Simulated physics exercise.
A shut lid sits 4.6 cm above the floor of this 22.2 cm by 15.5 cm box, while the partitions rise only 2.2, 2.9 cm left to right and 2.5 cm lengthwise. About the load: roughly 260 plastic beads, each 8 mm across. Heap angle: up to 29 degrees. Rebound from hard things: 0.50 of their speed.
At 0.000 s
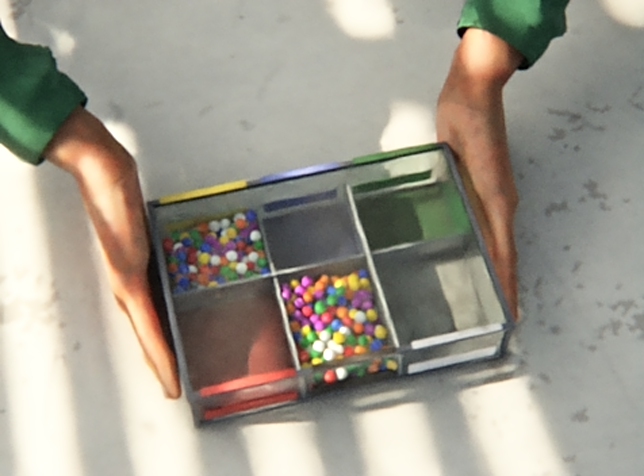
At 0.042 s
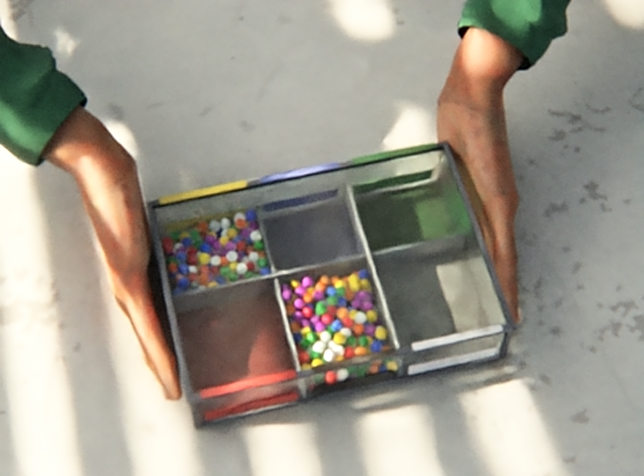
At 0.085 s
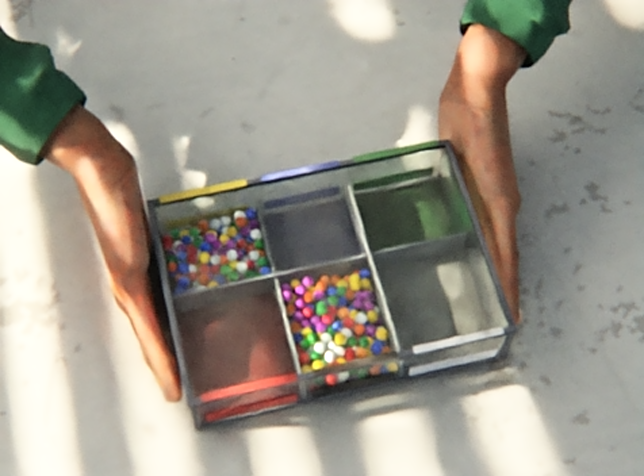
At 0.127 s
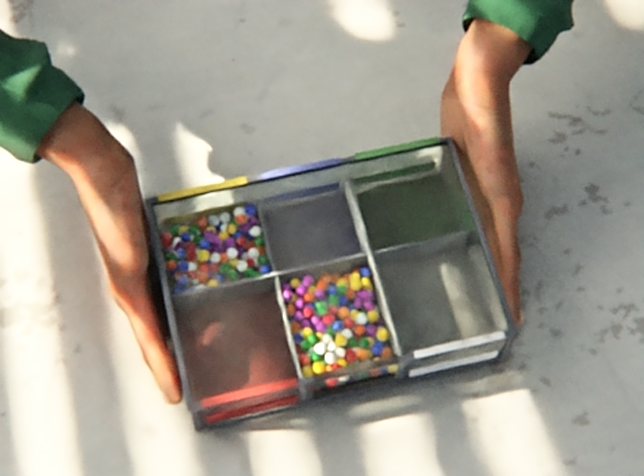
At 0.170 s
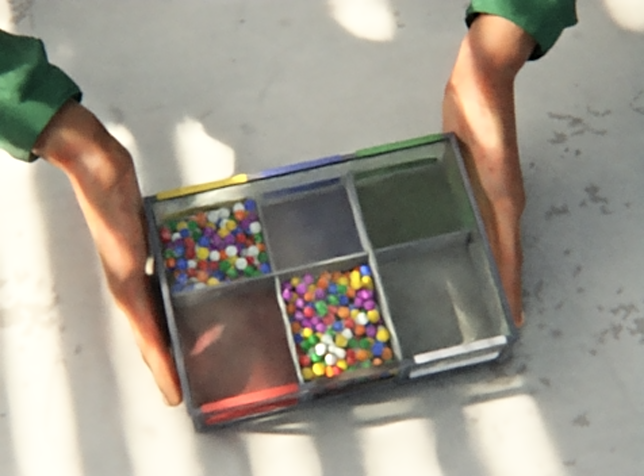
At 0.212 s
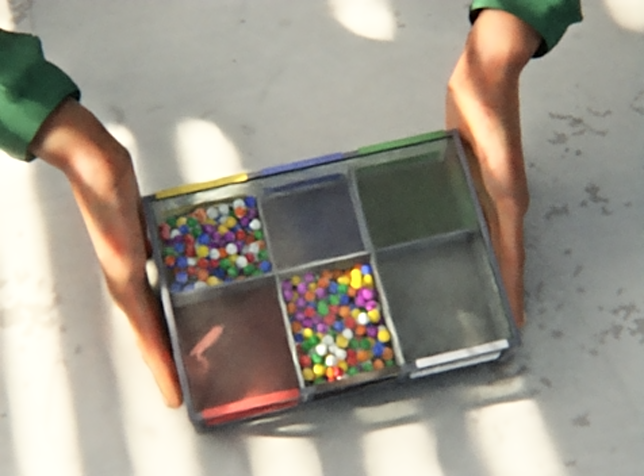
Two hands in green sleeves held a clear divided box with colorful beads in two of its six compartments, tilting it very slightly while the beads stayed in their compartments.
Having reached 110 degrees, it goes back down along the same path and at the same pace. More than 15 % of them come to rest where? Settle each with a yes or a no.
At the end, red compartment: Holds a share past the limit; blue compartment: Holds a share within the limit; green compartment: Holds a share within the limit; yellow compartment: Holds a share within the limit; white compartment: Holds a share within the limit; black compartment: Holds a share past the limit.
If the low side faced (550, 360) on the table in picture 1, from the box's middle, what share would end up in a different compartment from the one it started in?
Something like 55 per cent of the pieces.
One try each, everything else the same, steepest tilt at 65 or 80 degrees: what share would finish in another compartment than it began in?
Try one gives around 10 %, try two around 25 %.
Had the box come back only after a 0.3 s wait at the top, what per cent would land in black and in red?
That would leave black with 45 percent and red with 50 percent.
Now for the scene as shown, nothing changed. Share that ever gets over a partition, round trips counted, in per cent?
Around 55 percent.
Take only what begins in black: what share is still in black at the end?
Around 80 per cent of it.
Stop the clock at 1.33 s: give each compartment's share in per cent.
Shares - red: 35, blue: 0, green: 0, yellow: 15, white: 0, black: 50.
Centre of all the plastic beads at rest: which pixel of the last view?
Approximately (291, 371) in the last picture.
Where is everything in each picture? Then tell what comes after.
In the first picture, box tilt 0 degrees, front corners at (192, 394) and (508, 324); yellow 45 %, black 55 %.
In the second picture, box tilt 1 degrees, front corners at (192, 396) and (509, 325).
In the third picture, box tilt 3 degrees, front corners at (193, 400) and (510, 328).
In the fourth picture, box tilt 6 degrees, front corners at (193, 405) and (511, 332), lowest corner left front.
In the fifth picture, box tilt 10 degrees, front corners at (193, 410) and (512, 336), lowest corner left front.
In the sixth picture, box tilt 14 degrees, front corners at (194, 415) and (514, 340), lowest corner left front; yellow 45 %, black 55 %. Its pace works out near 90 degrees a second.
Then, at 1.33 s, tilt 110 degrees; red 35 %, yellow 15 %, black 50 %.
Then, at 2.08 s, tilt 50 degrees; red 50 %, black 50 %.
After 2.85 s, tilt 0 degrees; red 50 %, black 45 %.
At rest (3.5 s), red 50 %, blue 0 %, green 0 %, yellow 0 %, white 0 %, black 45 %.
